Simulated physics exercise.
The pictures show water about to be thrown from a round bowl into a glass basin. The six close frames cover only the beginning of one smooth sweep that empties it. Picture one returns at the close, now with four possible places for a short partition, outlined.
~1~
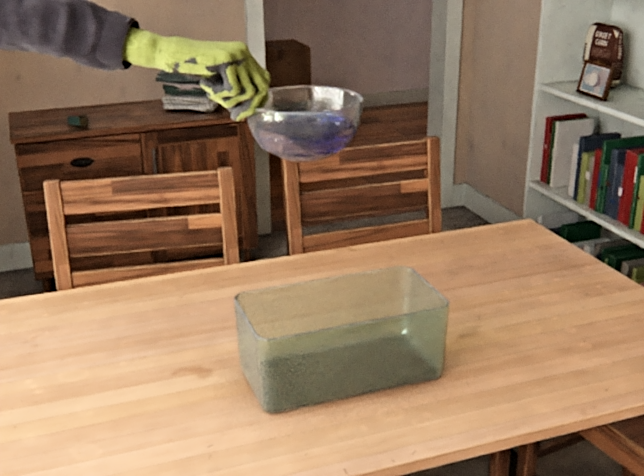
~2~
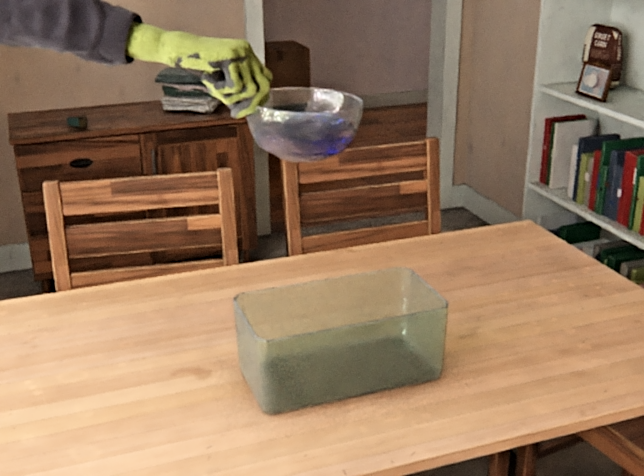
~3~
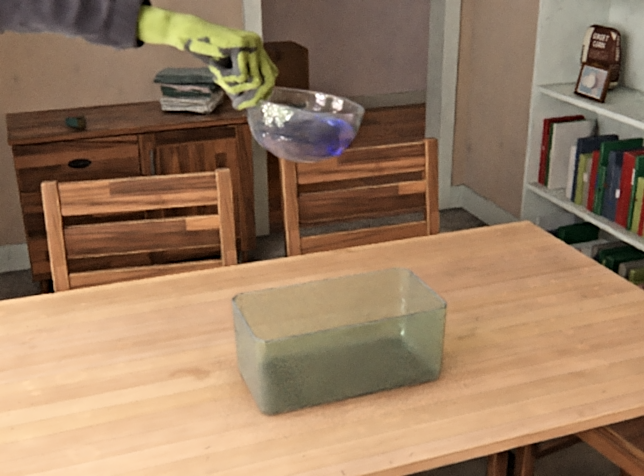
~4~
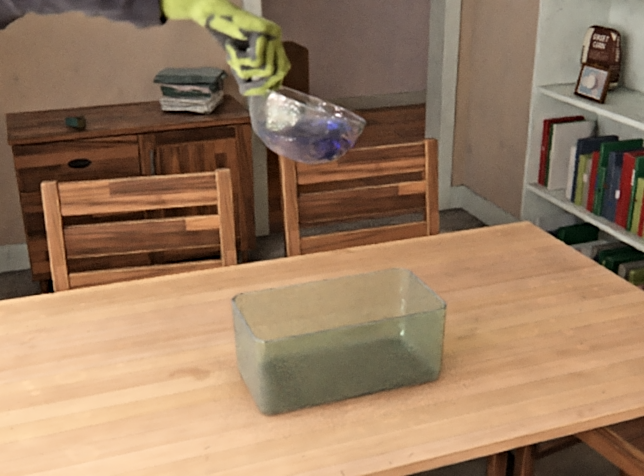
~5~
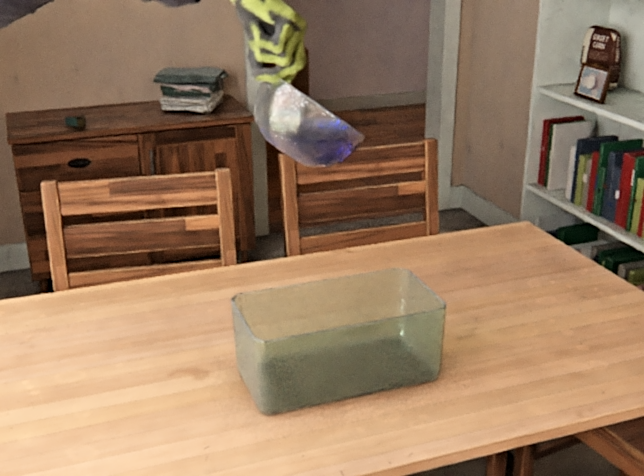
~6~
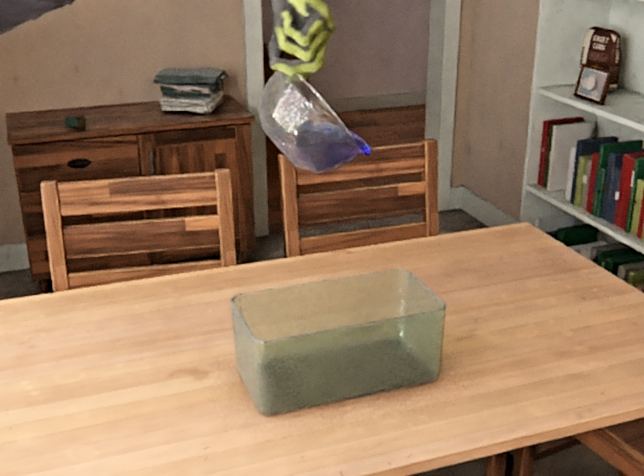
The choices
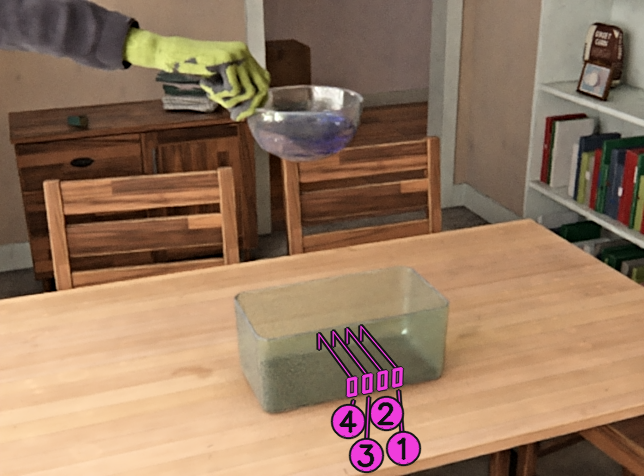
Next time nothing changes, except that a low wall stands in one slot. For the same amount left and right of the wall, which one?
Use position 1.
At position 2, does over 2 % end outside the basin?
Yes.
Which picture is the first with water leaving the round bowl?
Picture 6.
On the marked copy, 1 at (398, 390); 2 at (383, 394); 3 at (368, 397); 4 at (353, 400).
For position 1, about 47 % ends left of the wall and 46 % right of it; 7 % is lost outside.
For position 2, about 31 % ends left of the wall and 61 % right of it; 8 % is lost outside.
For position 3, about 24 % ends left of the wall and 67 % right of it; 9 % is lost outside.
For position 4, about 21 % ends left of the wall and 70 % right of it; 9 % is lost outside.
